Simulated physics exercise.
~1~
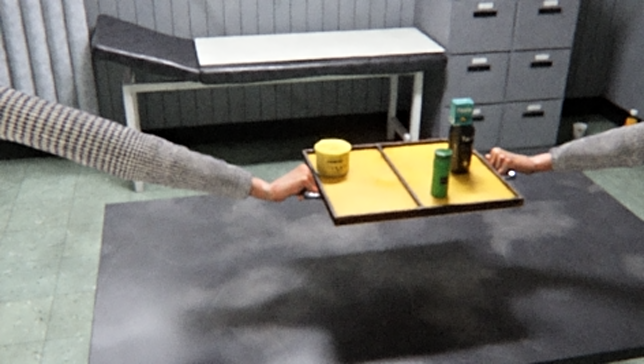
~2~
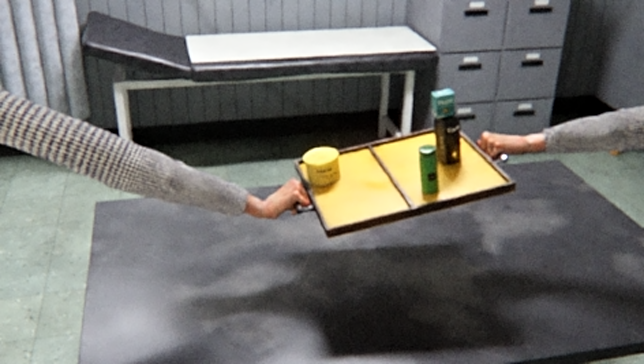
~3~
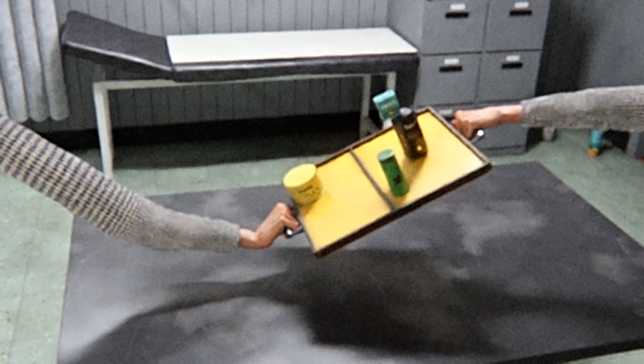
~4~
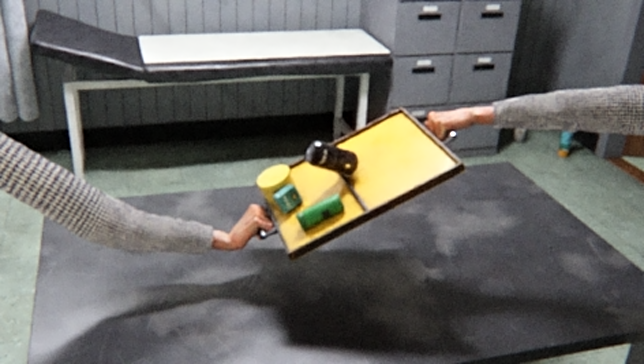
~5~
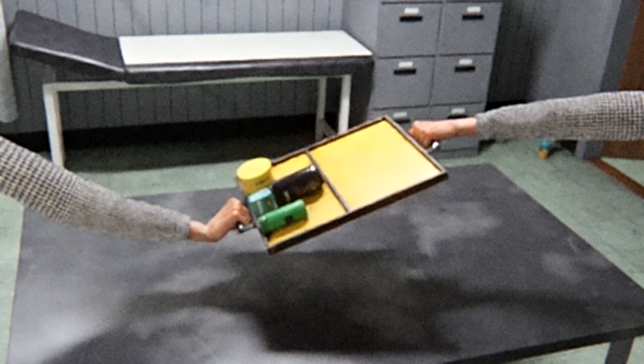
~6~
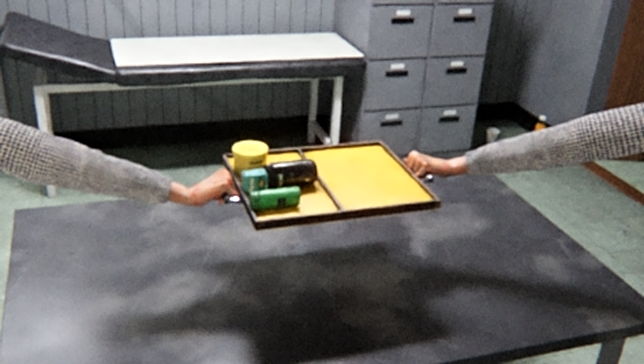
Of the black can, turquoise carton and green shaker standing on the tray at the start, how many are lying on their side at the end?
Three of them are. The black can, the turquoise carton and the green shaker all end up lying on their sides on the tray.
